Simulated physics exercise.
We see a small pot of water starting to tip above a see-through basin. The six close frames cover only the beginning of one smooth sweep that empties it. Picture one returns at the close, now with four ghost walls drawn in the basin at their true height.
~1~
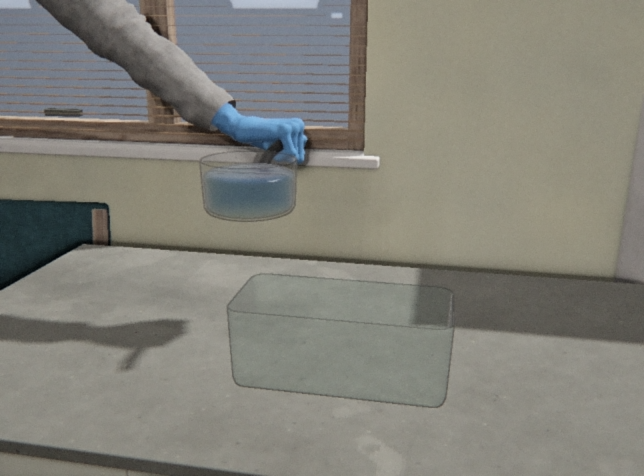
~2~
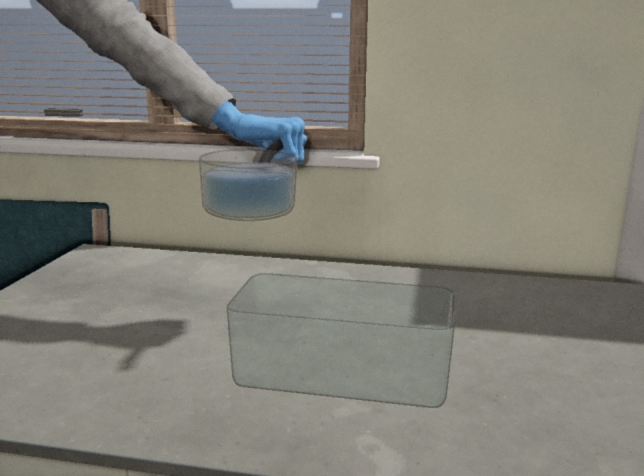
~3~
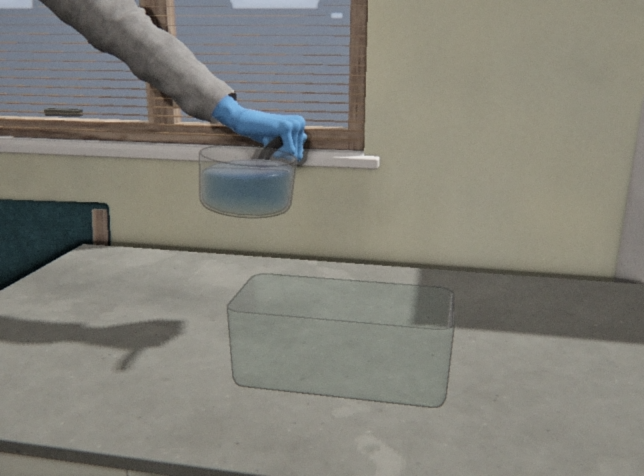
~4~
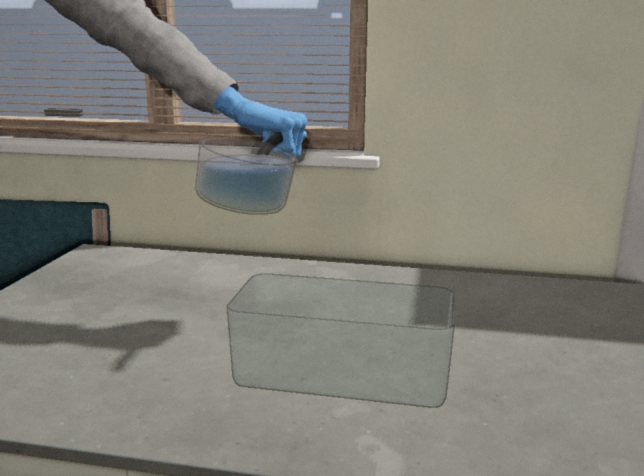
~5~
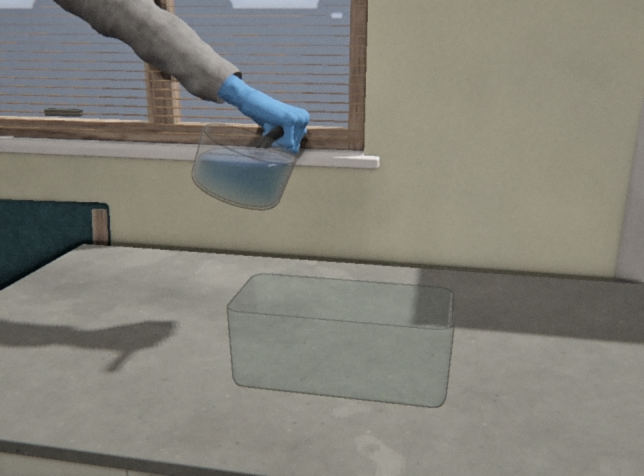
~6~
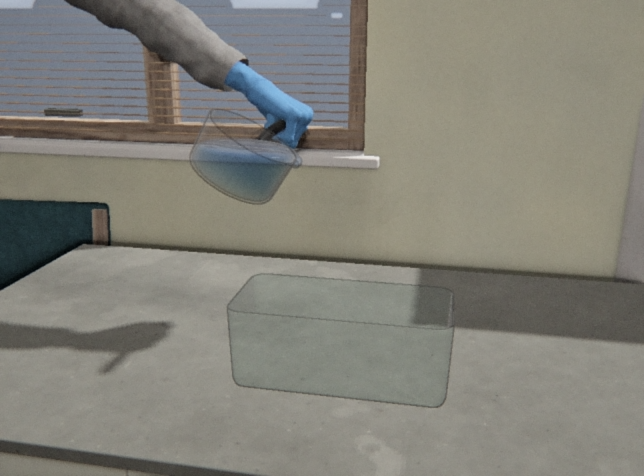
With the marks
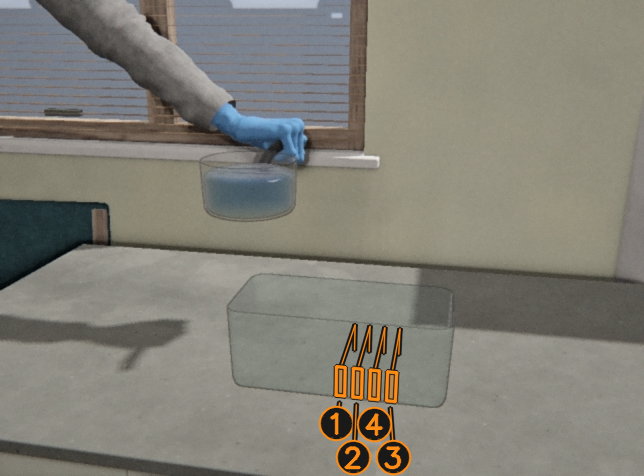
A small clear pot of blue-tinted water, held upright by a blue-gloved hand, hangs above an empty see-through basin on a gray table. The hand then tilts the pot gradually to the right, its left side rising, until the water just crosses the lowered lip.
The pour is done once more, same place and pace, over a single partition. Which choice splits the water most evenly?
Take 4.
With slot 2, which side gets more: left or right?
The right side.
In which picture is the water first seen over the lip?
In picture 6.
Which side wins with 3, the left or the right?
More ends on the left.
On the marked copy, 1 at (339, 402); 2 at (356, 404); 3 at (390, 408); 4 at (373, 406).
For slot 1, about 8 % ends left of the wall and 91 % right of it.
For slot 2, about 16 % ends left of the wall and 83 % right of it.
For slot 3, about 83 % ends left of the wall and 15 % right of it.
For slot 4, about 50 % ends left of the wall and 48 % right of it.
